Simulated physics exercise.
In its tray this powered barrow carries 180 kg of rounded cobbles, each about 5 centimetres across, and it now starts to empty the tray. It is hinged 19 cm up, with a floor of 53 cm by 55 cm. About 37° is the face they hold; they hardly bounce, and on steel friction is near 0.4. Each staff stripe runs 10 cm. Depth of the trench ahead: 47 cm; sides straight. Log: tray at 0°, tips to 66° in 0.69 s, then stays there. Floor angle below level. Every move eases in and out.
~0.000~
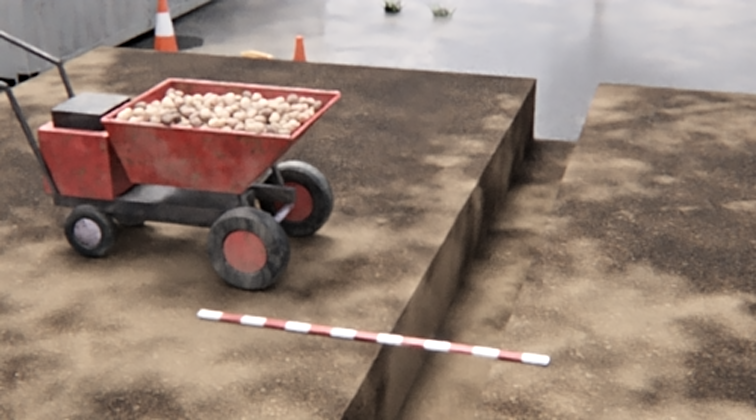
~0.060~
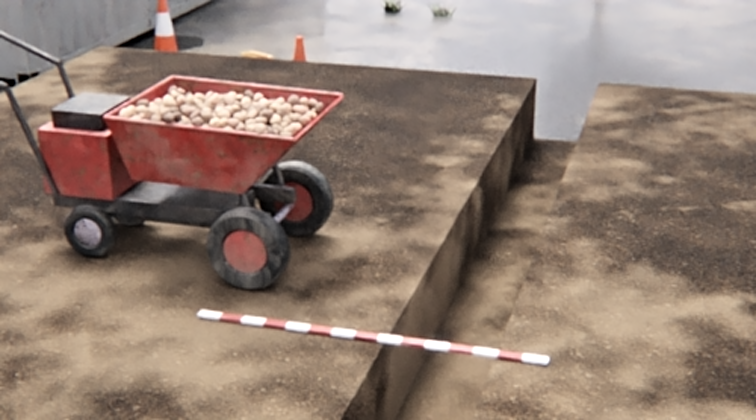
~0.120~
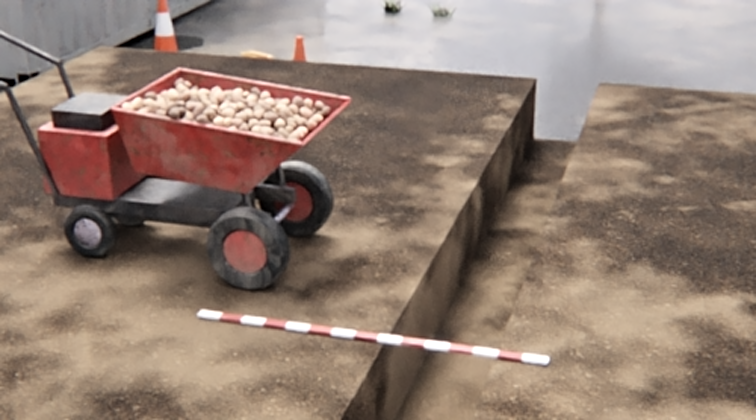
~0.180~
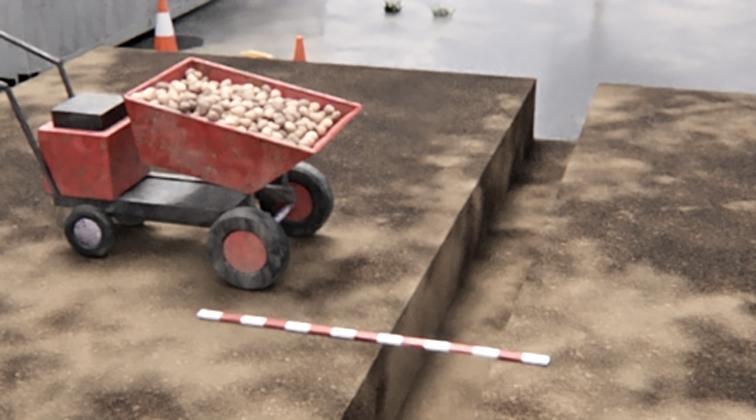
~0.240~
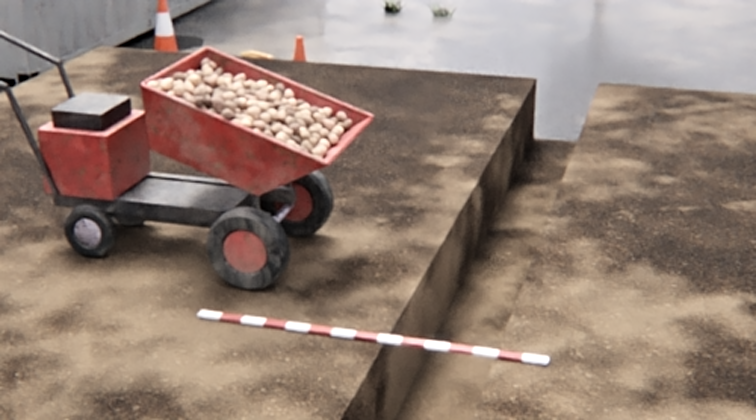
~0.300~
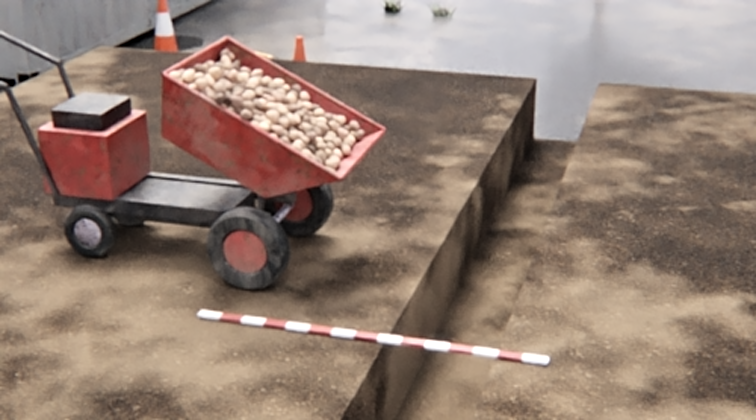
On bare brown ground beside a narrow trench, a red powered barrow loaded with rounded stones stood still while its tray gradually tilted up at the back, its front edge dipping toward the right.
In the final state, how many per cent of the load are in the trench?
About 98 per cent are in the trench in the final state.
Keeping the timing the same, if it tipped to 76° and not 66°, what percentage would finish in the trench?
Near 90 per cent then.
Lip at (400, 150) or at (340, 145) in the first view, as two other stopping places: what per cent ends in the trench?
From the first place around 30 per cent, from the other around 80.
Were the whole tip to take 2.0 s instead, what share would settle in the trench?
That would give about 95 percent.
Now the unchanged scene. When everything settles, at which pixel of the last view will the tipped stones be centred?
Around (471, 355).
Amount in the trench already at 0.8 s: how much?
I'd say near 20 per cent at that time.
After 0.5 s the floor is at 56°; 100 % in the tray; the foremost stones are at (379, 209).
After 0.8 s the floor is at 66°; 73 % in the tray, 6 % short of the trench, 21 % in the trench; the foremost stones are at (471, 318).
After 1.1 s the floor is at 66°; 24 % in the tray, 5 % short of the trench, 71 % in the trench; the foremost stones are at (521, 344).
After 3.1 s the floor is at 66°; 0 % in the tray, 2 % short of the trench, 98 % in the trench; the foremost stones are at (535, 348).
